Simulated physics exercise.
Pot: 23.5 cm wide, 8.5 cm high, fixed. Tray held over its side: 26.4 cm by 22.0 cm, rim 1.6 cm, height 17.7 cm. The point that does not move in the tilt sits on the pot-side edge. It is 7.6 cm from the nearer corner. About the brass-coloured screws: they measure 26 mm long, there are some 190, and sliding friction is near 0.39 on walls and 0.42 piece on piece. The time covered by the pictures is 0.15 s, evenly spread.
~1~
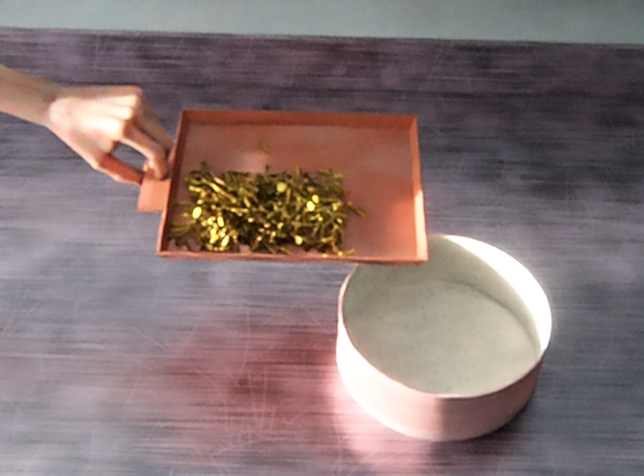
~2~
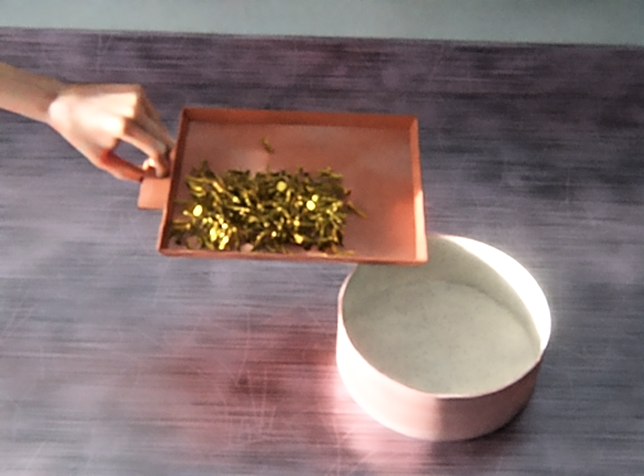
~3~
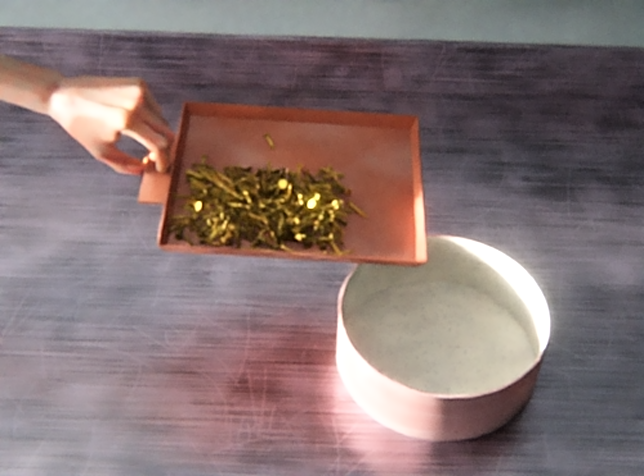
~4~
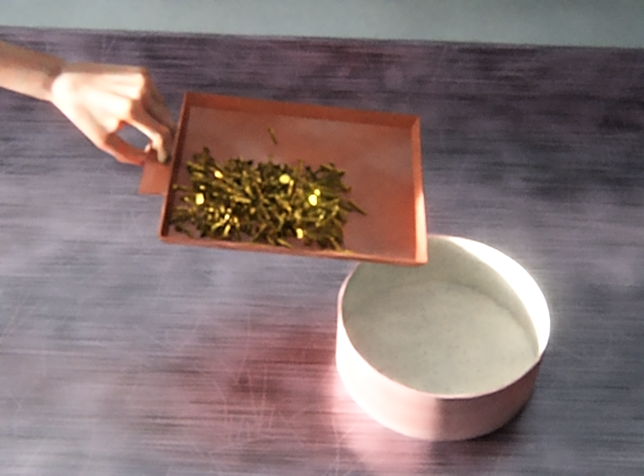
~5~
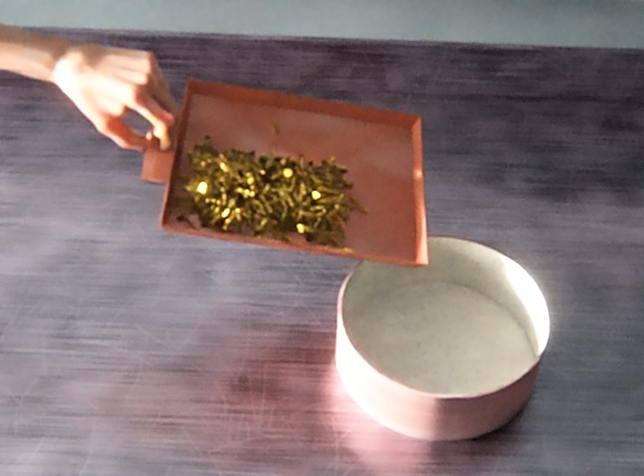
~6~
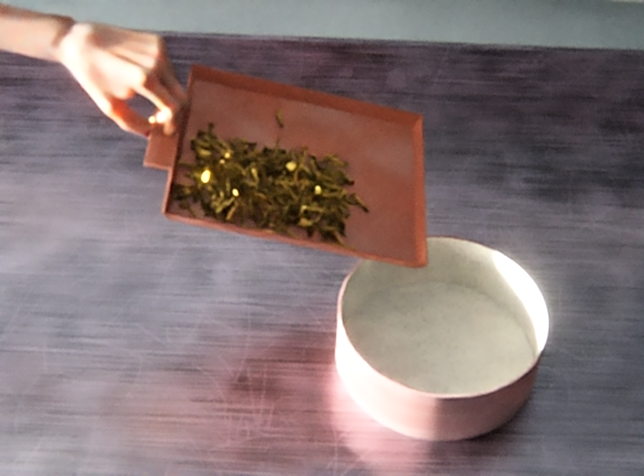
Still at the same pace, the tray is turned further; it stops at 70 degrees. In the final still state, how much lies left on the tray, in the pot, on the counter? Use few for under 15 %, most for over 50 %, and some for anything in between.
Tray: Few, pot: Most, counter: Few.
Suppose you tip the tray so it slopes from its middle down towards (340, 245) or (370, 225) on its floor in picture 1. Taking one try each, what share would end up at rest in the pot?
First try: Around 65 percent; second try: Around 100 percent.
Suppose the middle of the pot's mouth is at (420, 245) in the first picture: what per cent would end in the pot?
I'd expect near 45 per cent.
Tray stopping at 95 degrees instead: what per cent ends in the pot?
The pot would get around 100 per cent.
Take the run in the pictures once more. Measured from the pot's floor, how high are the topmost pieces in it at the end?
Top level: Approx. 3.0 cm.
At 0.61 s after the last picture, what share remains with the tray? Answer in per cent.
I'd say close to 0 per cent.
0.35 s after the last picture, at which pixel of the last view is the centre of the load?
By then the middle of the load sits around (396, 198).
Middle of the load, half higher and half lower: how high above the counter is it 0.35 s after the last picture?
Roughly 24 centimetres.
Then, 0.21 s after the last picture, tilt 43 degrees; the tray holds 100 %, the pot 0 %.
Then, 0.35 s after the last picture, tilt 63 degrees; the tray holds 100 %, the pot 0 %.
Then, 0.61 s after the last picture, tilt 70 degrees; the tray holds 0 %, the pot 90 %.
In the end, tray 0 %, pot 95 %, counter 5 %.
